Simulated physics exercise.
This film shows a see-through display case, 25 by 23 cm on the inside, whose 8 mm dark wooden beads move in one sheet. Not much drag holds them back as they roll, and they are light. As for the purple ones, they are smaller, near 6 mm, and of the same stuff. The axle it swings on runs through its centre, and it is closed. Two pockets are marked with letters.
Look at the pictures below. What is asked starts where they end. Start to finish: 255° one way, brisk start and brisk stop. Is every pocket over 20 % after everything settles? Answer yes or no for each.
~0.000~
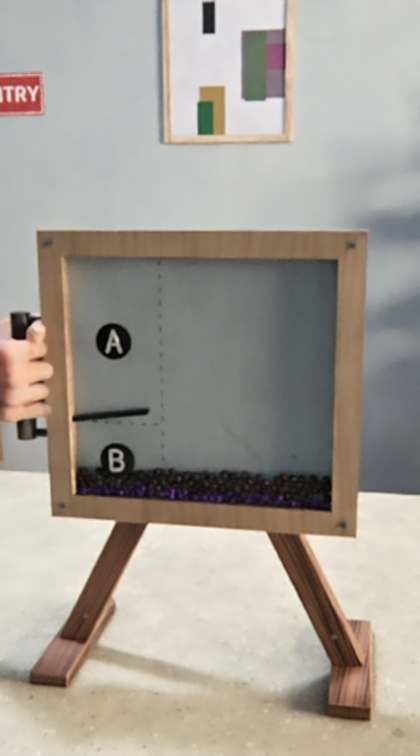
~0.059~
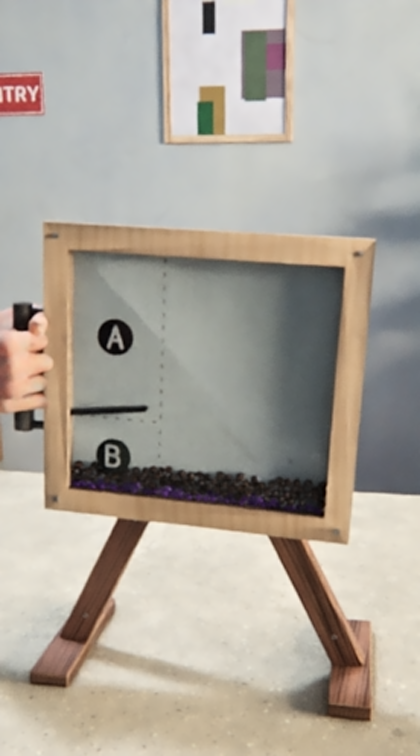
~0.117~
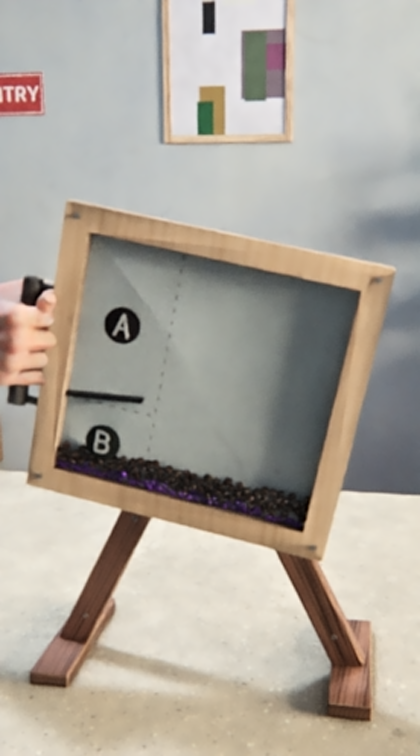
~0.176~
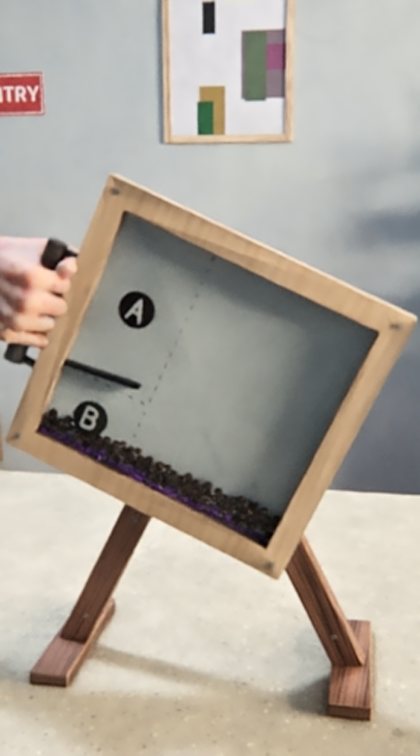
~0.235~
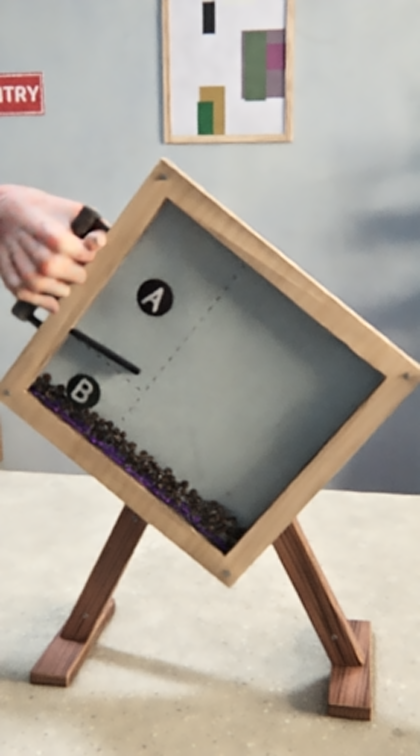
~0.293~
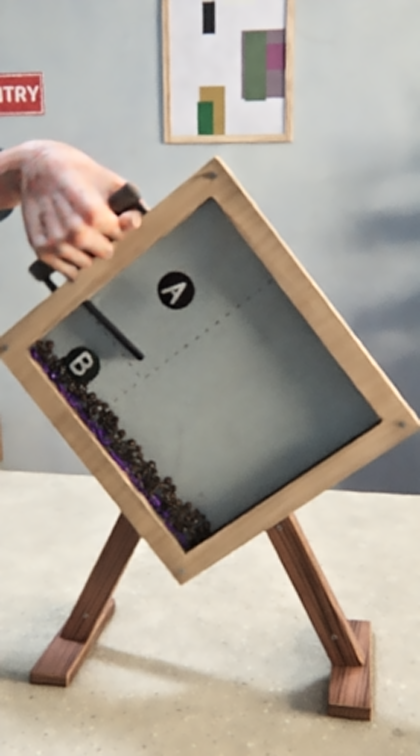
Pocket A - yes; pocket B - no.
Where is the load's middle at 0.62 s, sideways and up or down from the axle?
Left: About 8 cm; below: About 6 cm.
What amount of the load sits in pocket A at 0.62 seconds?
Share: Some 0 %.
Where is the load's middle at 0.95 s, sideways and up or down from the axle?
Offset approx. 7 cm left, 7 cm below.
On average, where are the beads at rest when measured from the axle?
Some 4 cm left and 11 cm below.
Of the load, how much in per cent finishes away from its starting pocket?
About 100 in a hundred.
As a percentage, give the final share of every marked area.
Final shares are pocket A at 100 and pocket B at 0.
After 0.62 s, it stands 128° clockwise; the beads' middle is 8 cm left of and 6 cm below the centre; nothing in the marked areas.
After 0.95 s, it has come round 205° clockwise; the beads' middle is 7 cm left of and 7 cm below the centre; A 15 %.
After 1.24 s, it has come round 255° clockwise; the beads' middle is 6 cm left of and 10 cm below the centre; A 90 %.
Settled by 1.9 s, it has come round 255° clockwise; A 100 %, B 0 %.
